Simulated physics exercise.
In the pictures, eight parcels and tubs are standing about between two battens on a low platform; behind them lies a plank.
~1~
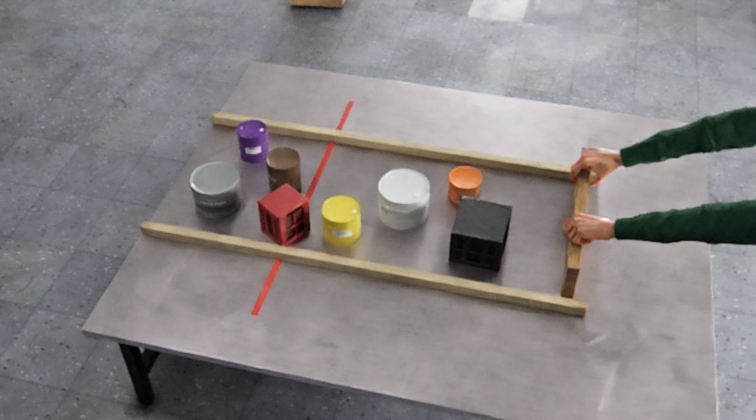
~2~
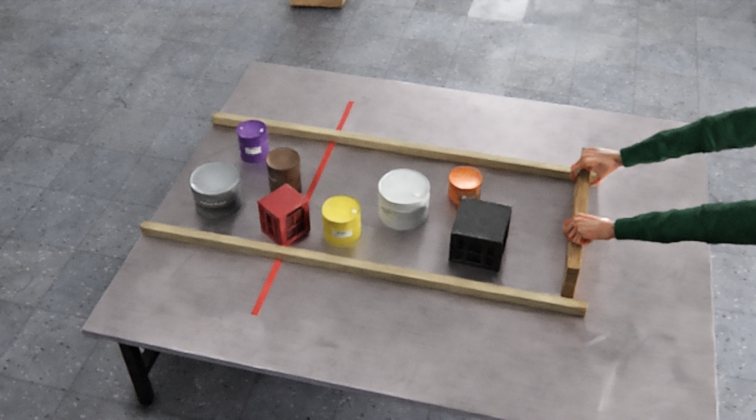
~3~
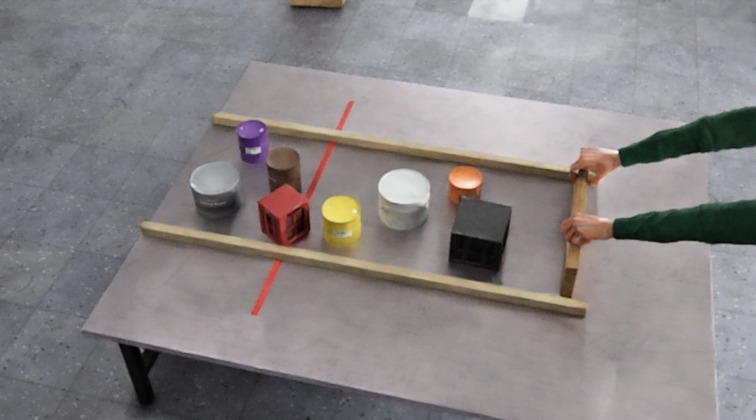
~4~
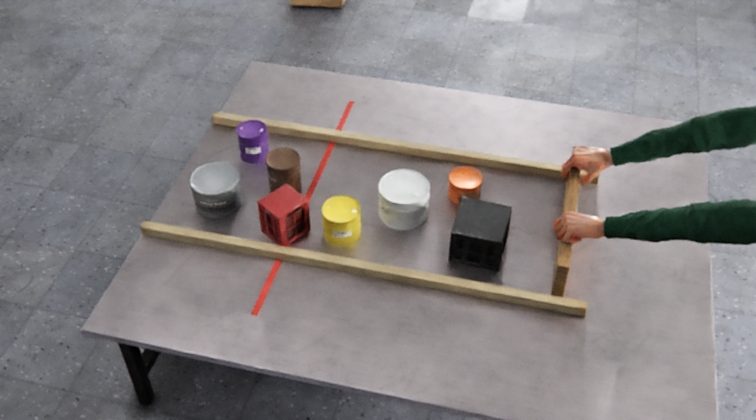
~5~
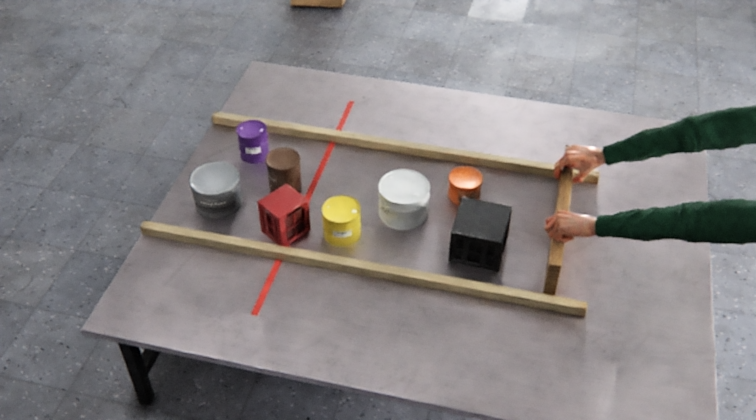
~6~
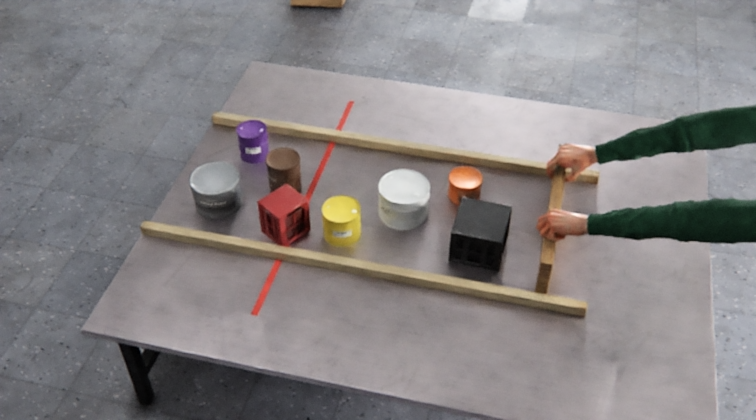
On a low grey platform over a tiled floor, seen from above at an angle, two wooden battens run lengthwise across a red tape line. Between them stand grey, purple, brown, yellow, white and orange tubs with a red and a black crate. Two green-sleeved hands at right first hold a plank still, then slide it slightly left, touching nothing else; the camera stays fixed.
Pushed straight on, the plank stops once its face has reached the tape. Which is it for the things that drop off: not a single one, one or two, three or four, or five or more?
It is not a single one.
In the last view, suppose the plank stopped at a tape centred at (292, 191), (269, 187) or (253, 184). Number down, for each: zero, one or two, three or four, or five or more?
The falls would be zero; 1 or 2; 1 or 2.
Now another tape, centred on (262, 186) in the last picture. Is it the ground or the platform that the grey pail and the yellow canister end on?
The grey pail is lost; the yellow canister stays on.
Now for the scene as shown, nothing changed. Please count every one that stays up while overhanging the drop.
It totals 0.
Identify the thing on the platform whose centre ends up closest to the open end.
The grey pail ends up foremost.
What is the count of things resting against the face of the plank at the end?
At rest, 3 are in contact.
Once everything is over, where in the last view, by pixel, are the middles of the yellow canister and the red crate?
First (238, 189), then (220, 210).
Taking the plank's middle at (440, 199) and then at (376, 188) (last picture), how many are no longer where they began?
I make it 3 at the first spot and 5 at the other.
Early on, none off yet; grey pail at rest near (217, 190); purple canister at rest near (253, 142); brown pail at rest near (284, 174).
Finally, the number that fall off is zero.
